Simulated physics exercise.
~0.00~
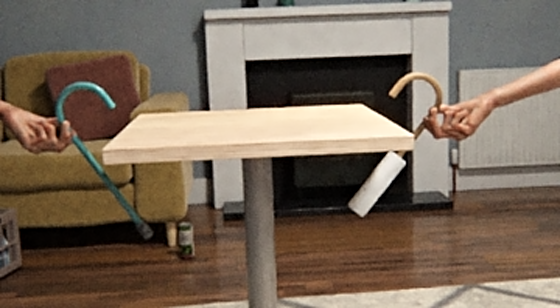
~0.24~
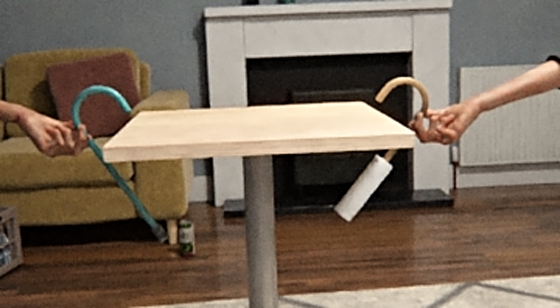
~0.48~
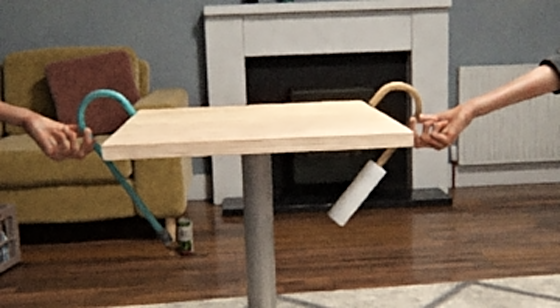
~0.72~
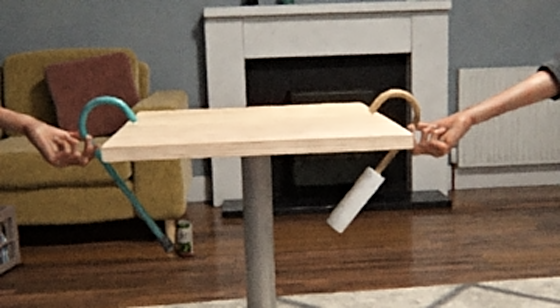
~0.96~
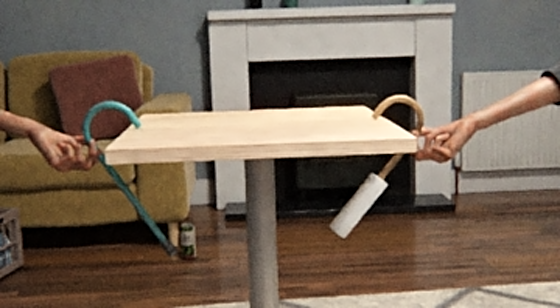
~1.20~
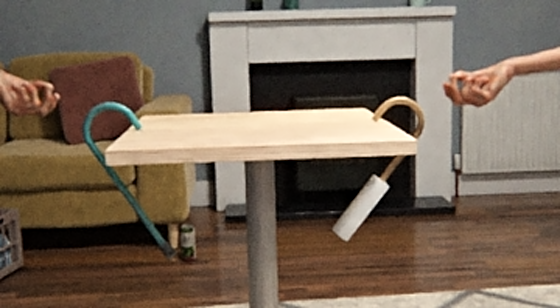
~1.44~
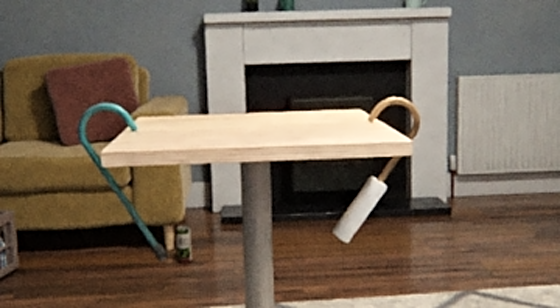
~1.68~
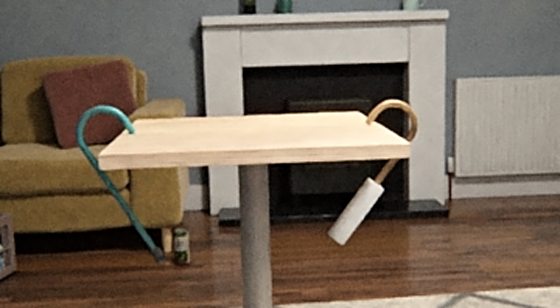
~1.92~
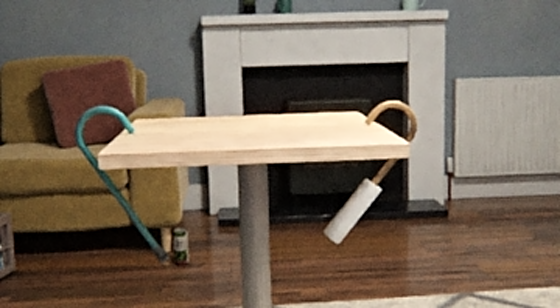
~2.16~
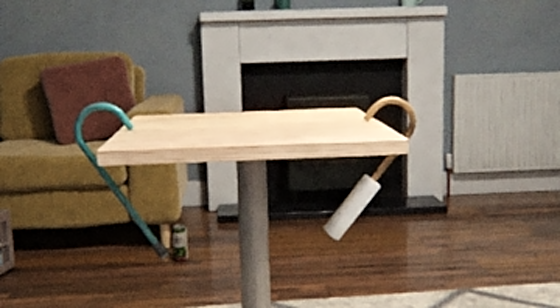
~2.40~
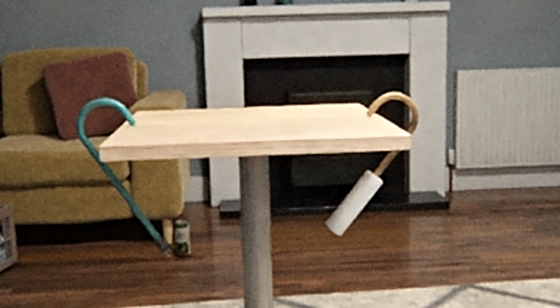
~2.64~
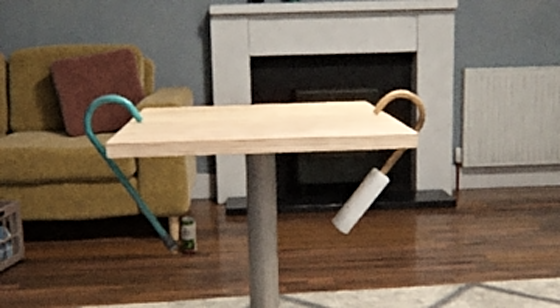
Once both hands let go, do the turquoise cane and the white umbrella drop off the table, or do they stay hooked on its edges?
Both stay hooked, with the turquoise cane hanging from the left edge and the white umbrella hanging from the right edge.
